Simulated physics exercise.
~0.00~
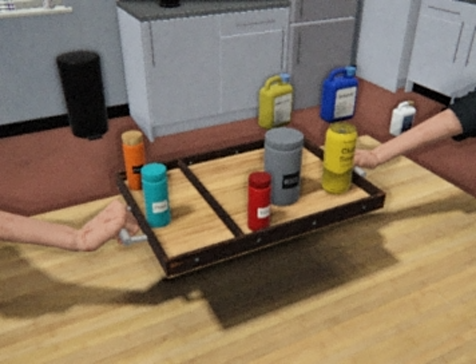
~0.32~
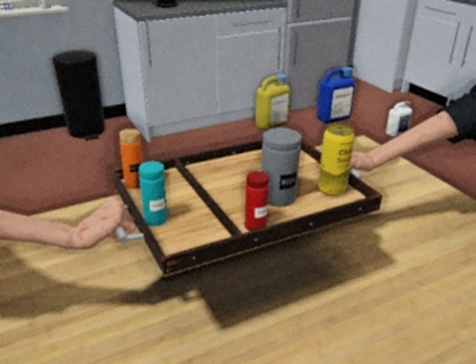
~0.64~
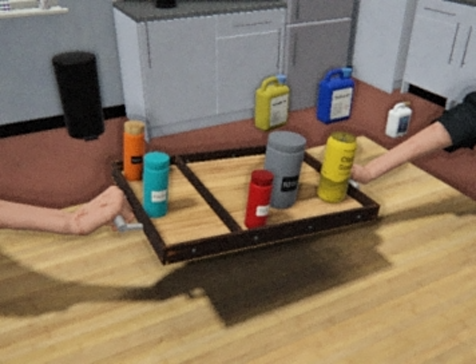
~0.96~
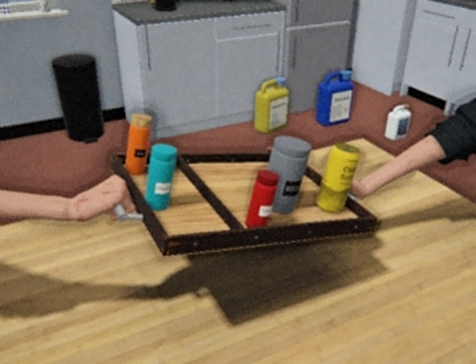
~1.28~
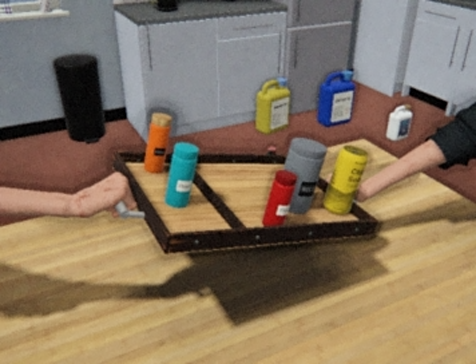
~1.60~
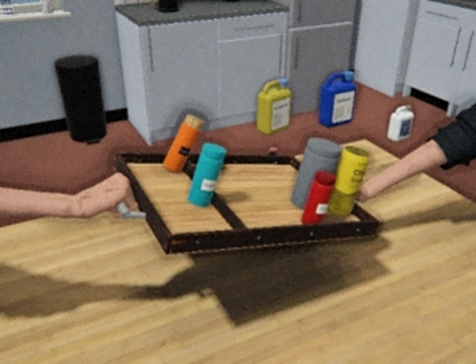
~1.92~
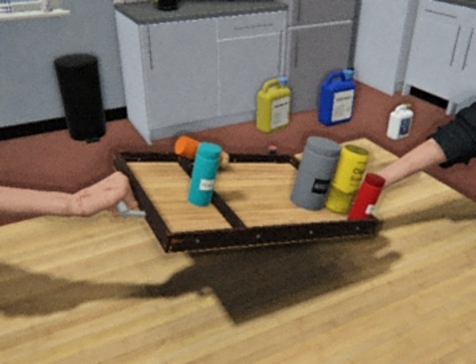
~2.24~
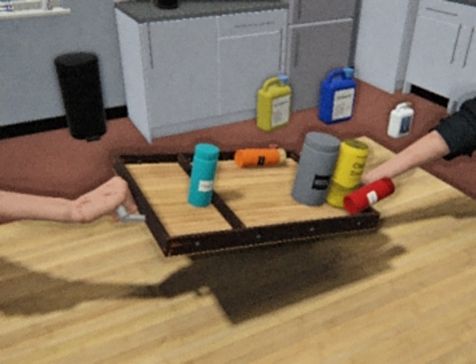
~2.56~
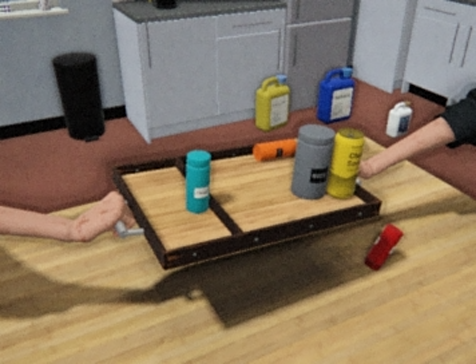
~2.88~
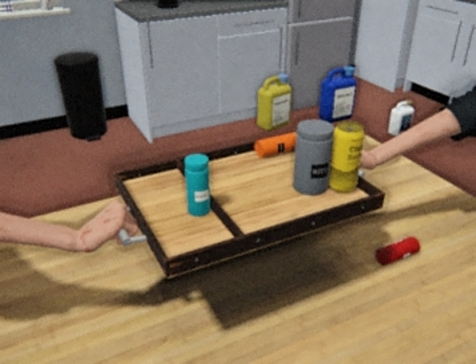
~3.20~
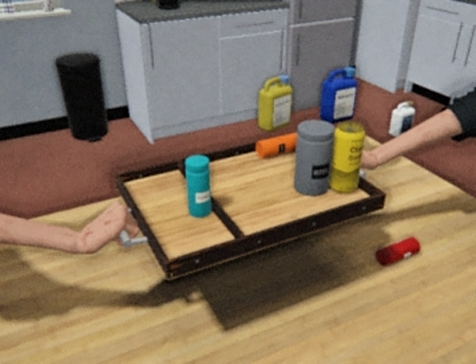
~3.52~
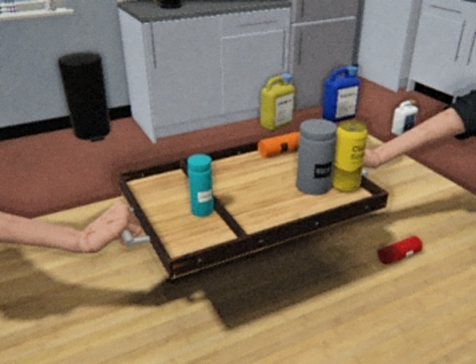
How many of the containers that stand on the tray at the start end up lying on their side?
Two of them do. The orange one lies on the tray and the red one lies on the table.
